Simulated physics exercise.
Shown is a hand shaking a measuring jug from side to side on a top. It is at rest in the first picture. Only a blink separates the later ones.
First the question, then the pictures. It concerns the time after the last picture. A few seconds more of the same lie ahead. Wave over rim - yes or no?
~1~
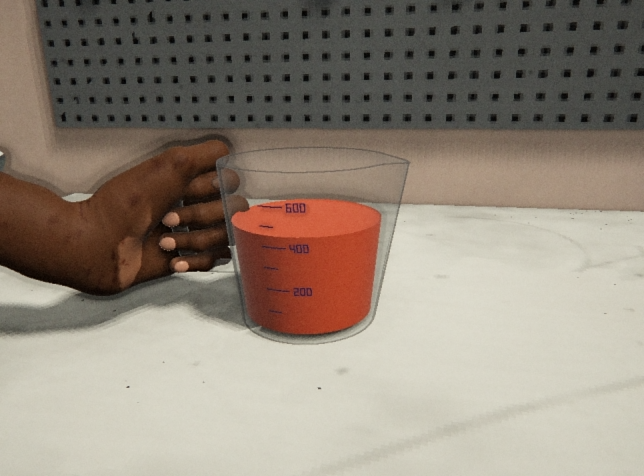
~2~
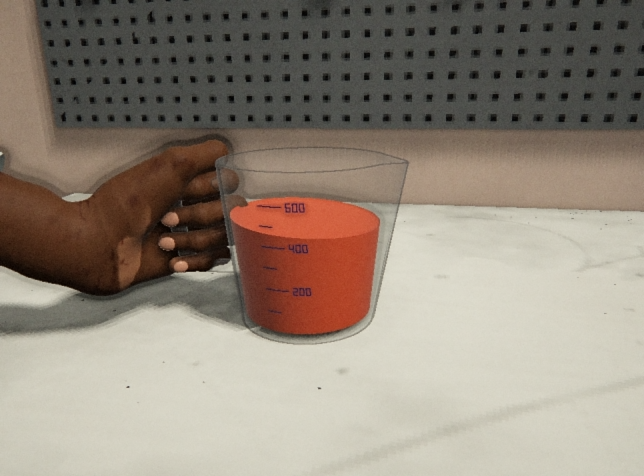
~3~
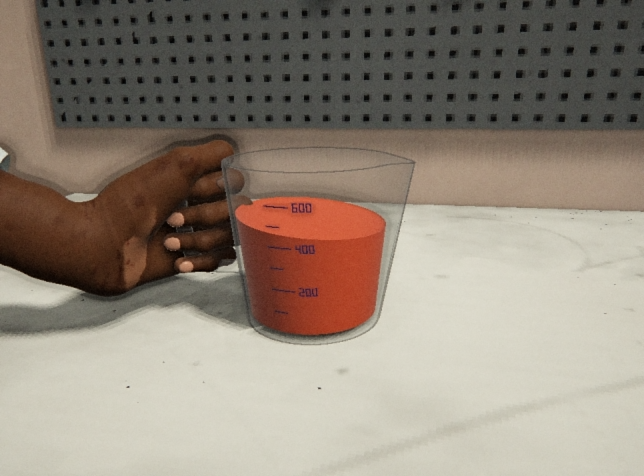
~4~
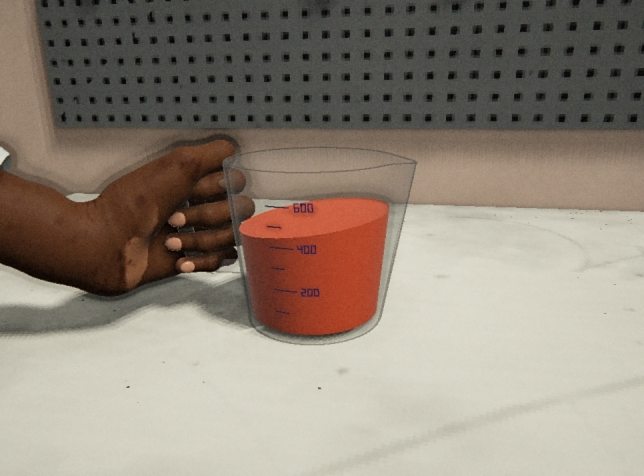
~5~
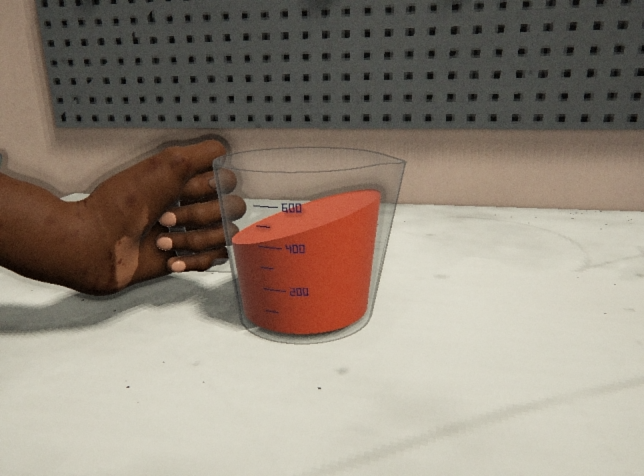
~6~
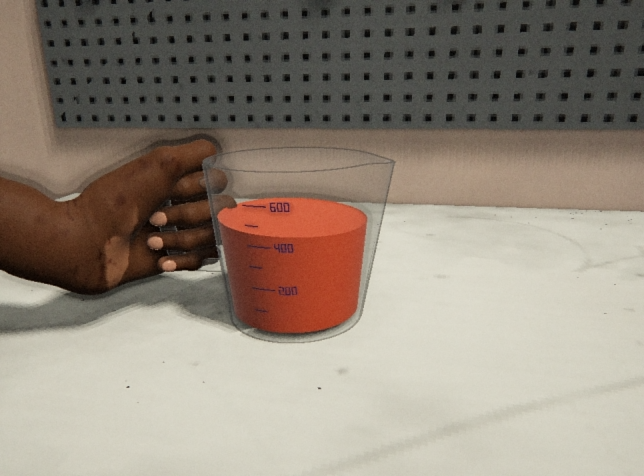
Yes, over.
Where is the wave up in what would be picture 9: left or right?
It's to the right flank.
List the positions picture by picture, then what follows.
The first frame shows measuring jug (307, 234) about two thirds full; at rest.
The second frame shows measuring jug about two thirds full, surface at (305, 217); surface a little higher on the left.
The third frame shows measuring jug (311, 234) about two thirds full; surface a little higher on the left.
The fourth frame shows measuring jug about two thirds full, surface at (313, 217); surface a little higher on the right.
The fifth frame shows measuring jug (304, 234) about two thirds full; surface much higher on the right.
The sixth frame shows measuring jug about two thirds full, surface at (294, 217); surface about level.
Soon after, the highest wave so far goes over the rim.
In the end, the highest wave so far goes over the rim; some is on the top.
